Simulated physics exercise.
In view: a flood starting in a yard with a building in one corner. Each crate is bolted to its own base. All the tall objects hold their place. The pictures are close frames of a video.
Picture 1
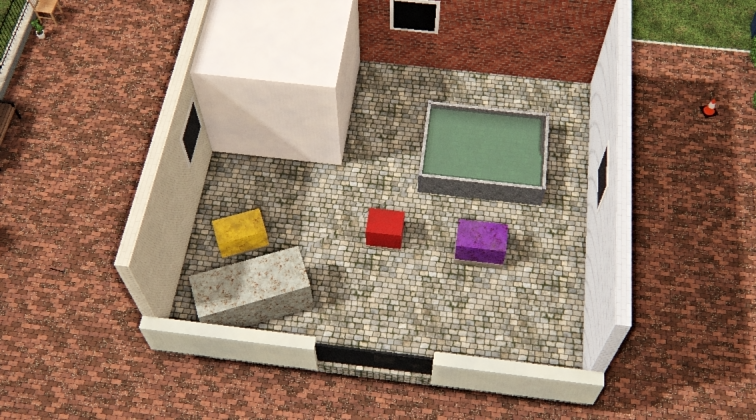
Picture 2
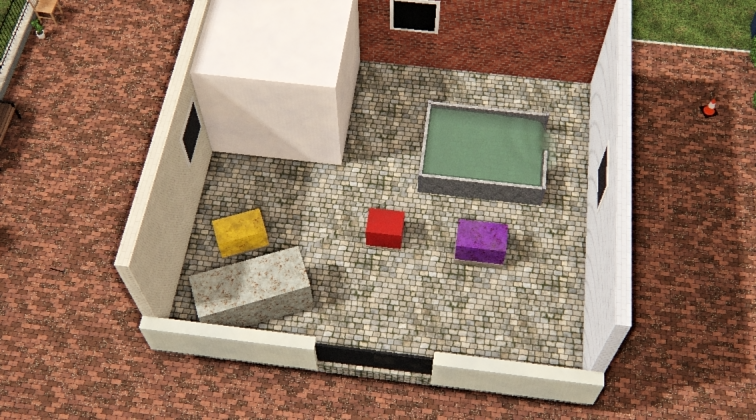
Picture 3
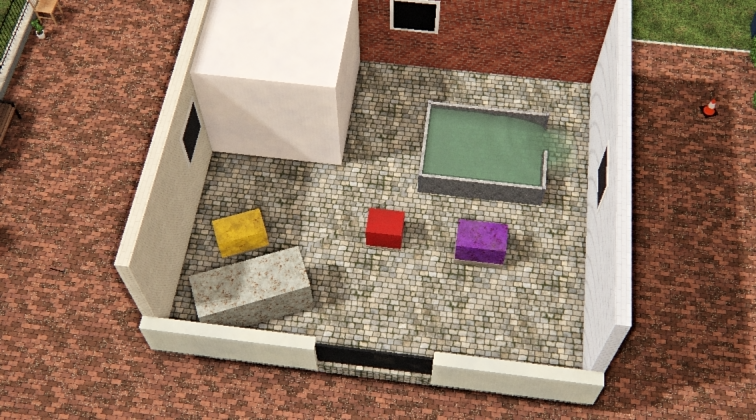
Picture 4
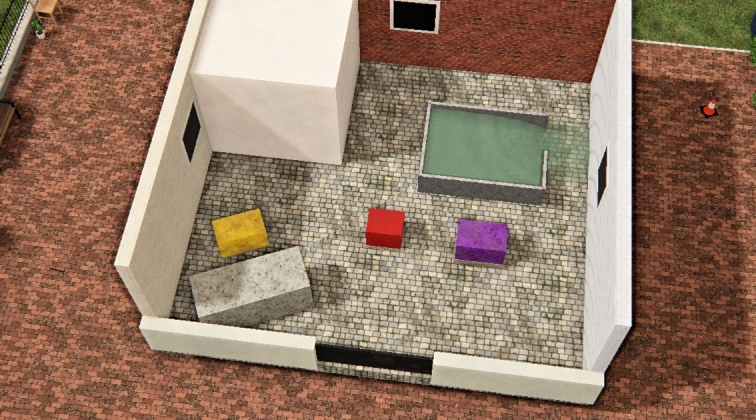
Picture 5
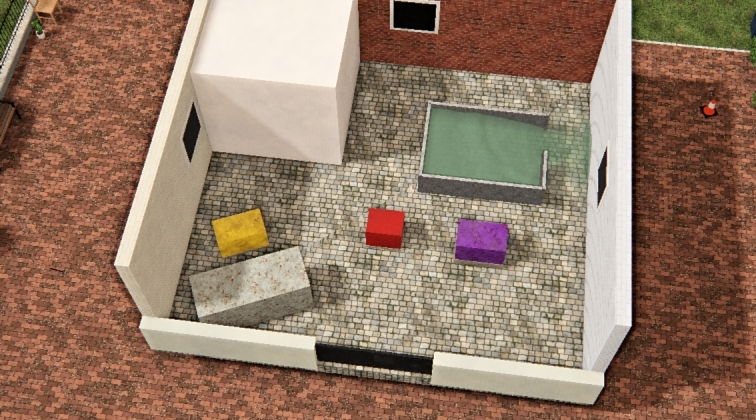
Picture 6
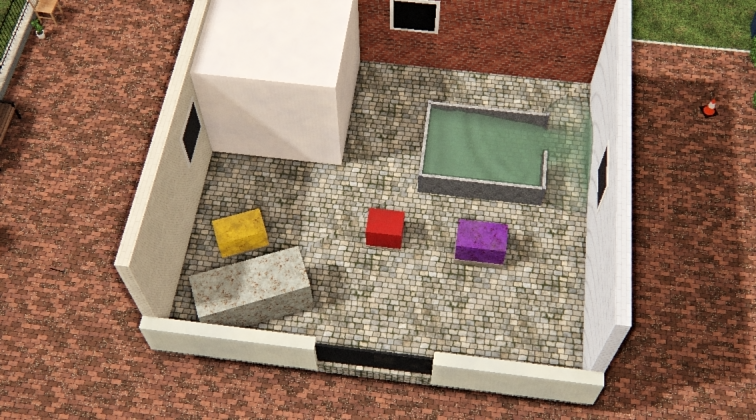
The video shows a walled yard with yellow, red and purple blocks, a grey slab and a large white block, where green water pours from the right side of an open tank and spreads to the right-hand wall.
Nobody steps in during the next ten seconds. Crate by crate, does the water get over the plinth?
The purple crate escapes dry; the red crate is wetted; the yellow crate escapes dry.
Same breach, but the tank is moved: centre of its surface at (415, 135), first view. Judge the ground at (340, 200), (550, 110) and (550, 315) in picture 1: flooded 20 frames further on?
In turn: Free of water, awash, awash.
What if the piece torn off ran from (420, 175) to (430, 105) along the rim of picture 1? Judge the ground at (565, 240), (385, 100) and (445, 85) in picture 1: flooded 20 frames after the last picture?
One after the other: Not flooded, under water, covered.
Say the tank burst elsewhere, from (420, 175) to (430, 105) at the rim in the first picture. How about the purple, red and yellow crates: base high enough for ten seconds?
My reading: Purple crate keeps dry; red crate ends up wet; yellow crate is wetted.
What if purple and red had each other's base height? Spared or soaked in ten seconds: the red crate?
Then: The red crate is spared.
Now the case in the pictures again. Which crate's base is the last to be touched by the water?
The yellow-painted one.
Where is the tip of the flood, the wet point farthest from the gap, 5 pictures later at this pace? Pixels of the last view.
I would point to (579, 268).
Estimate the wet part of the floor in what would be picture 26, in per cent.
Near 40 in a hundred.
A moment on, water covers 10 % of the floor; the purple crate not reached, the red crate not reached, the yellow crate not reached.
Next, water covers 20 % of the floor; the purple crate water round its plinth, the red crate not reached, the yellow crate not reached.
Then, water covers 40 % of the floor; the purple crate water round its plinth, the red crate not reached, the yellow crate not reached.
Later, water covers 65 % of the floor; the purple crate water round its plinth, the red crate water round its plinth, the yellow crate not reached.
In the end, water covers 85 % of the floor; the purple crate stayed above the water, the red crate was topped, the yellow crate stayed above the water.
